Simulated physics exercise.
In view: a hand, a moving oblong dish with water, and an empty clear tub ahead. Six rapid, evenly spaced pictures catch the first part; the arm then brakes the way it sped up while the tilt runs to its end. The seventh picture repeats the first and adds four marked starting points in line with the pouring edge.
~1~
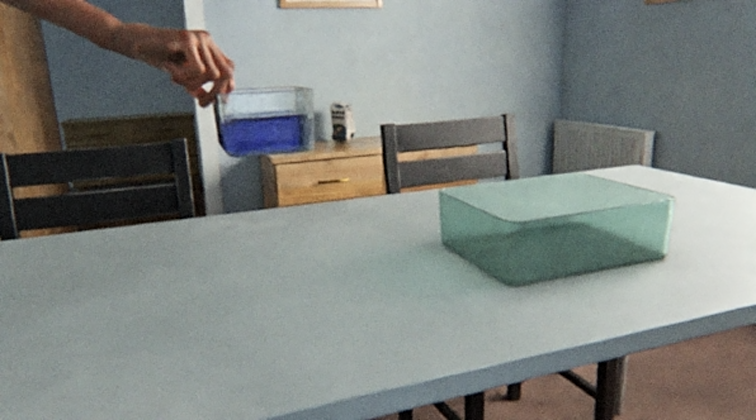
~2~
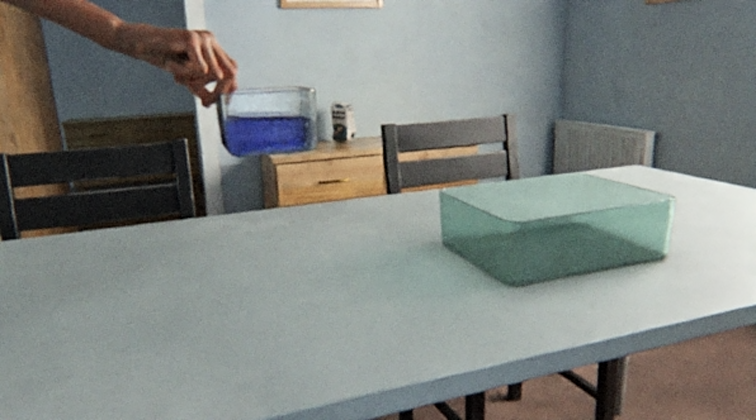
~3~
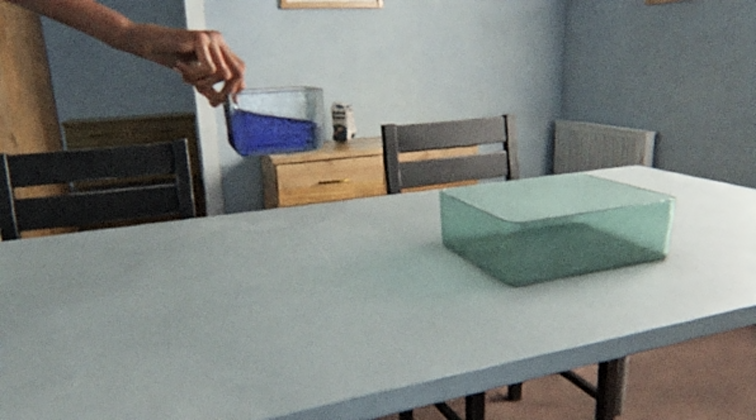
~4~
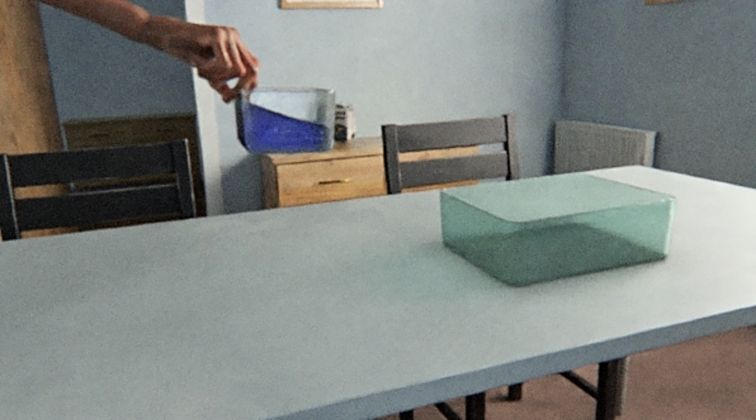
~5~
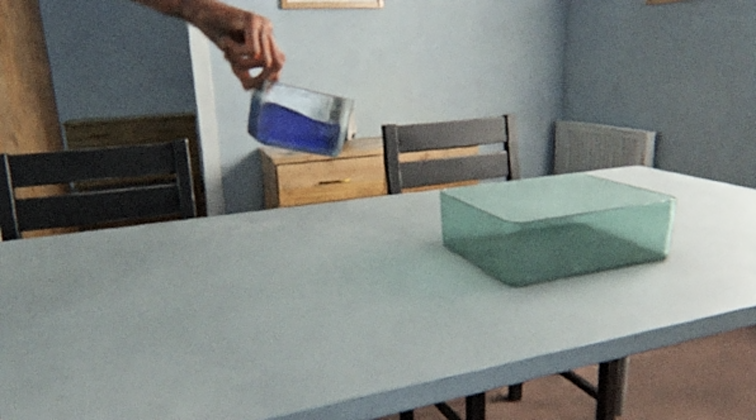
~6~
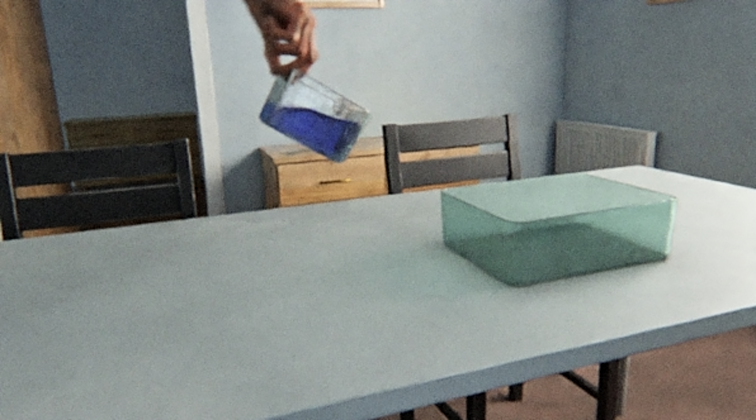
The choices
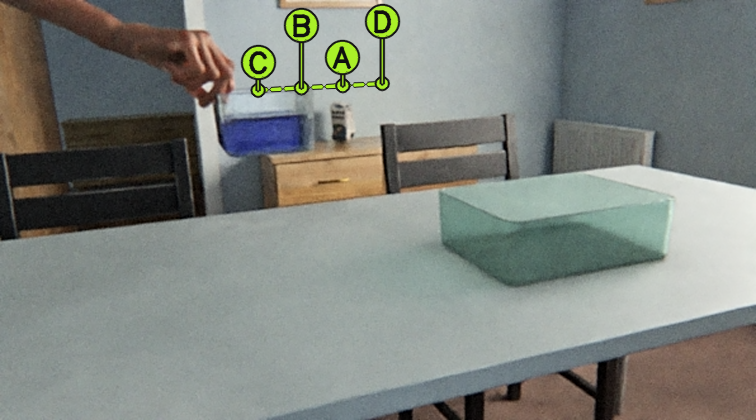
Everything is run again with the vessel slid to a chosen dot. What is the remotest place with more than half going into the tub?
I would pick spot A.
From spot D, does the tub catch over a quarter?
Yes, it does.
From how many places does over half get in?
Two of the four.
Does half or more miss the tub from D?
No, not at all.
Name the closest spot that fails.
That would be B.
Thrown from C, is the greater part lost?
Yes.
In lime, A at (342, 85); B at (301, 87); C at (258, 90); D at (382, 83).
With A, about 79 % lands in the tub, 14 % falls short and 7 % goes beside or beyond.
With B, about 0 % lands in the tub, 99 % falls short.
With C, about 0 % lands in the tub, 100 % falls short.
With D, about 84 % lands in the tub, 7 % falls short and 9 % goes beside or beyond.
